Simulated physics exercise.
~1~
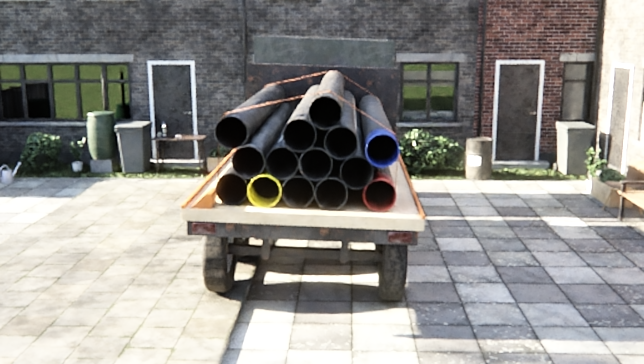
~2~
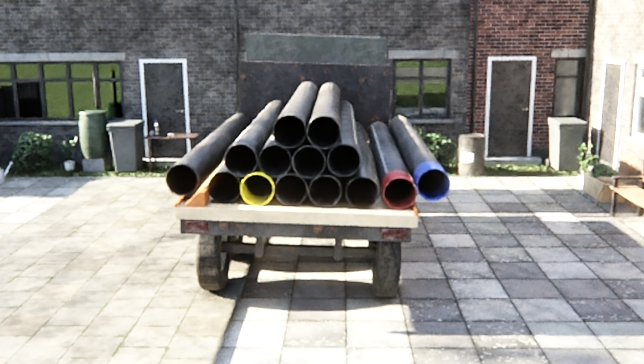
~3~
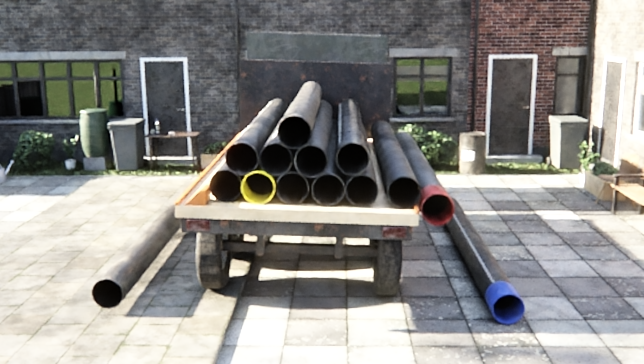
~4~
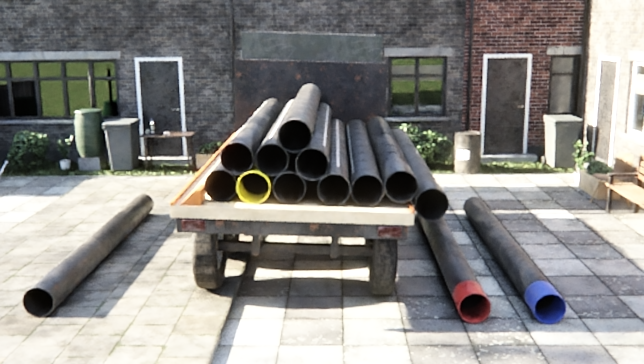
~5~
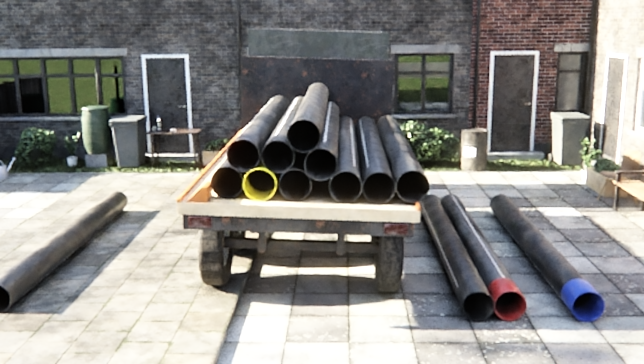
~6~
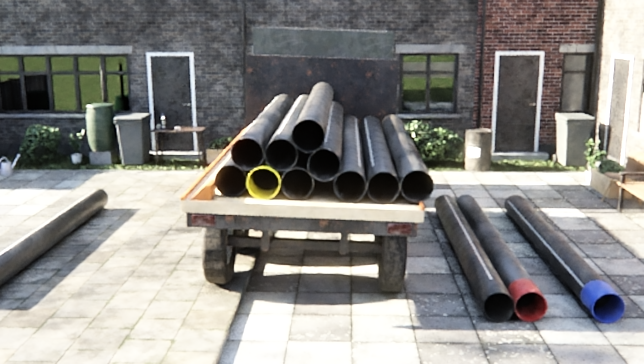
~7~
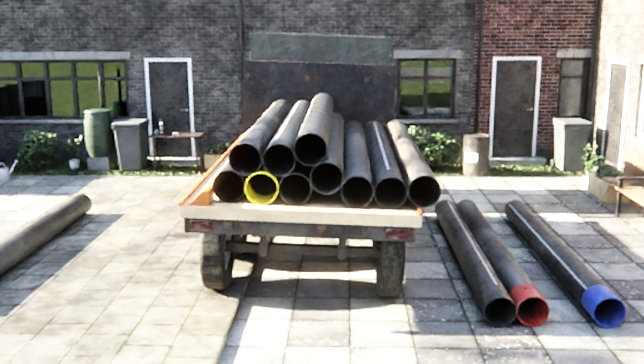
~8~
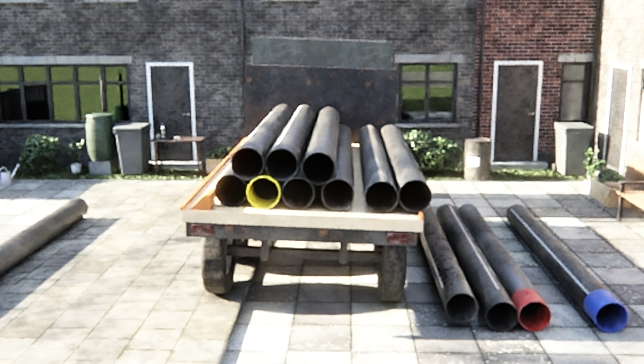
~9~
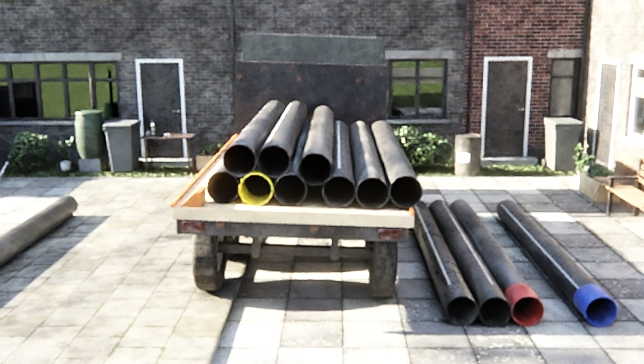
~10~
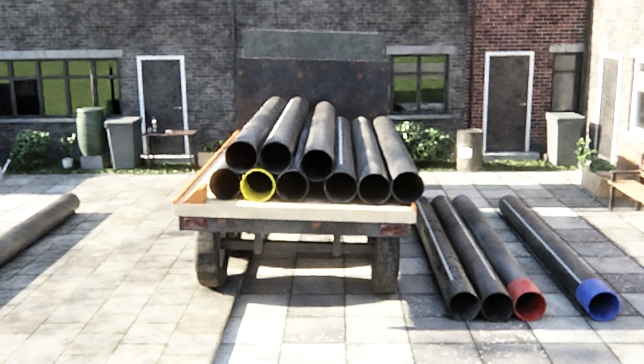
A flatbed trailer stacked with dark pipes stood in a paved yard when its straps vanished and the pile slumped, sending the blue-ended pipe, one on the left, then the red-ended one and others to the ground, while the yellow-ended pipe stayed aboard.
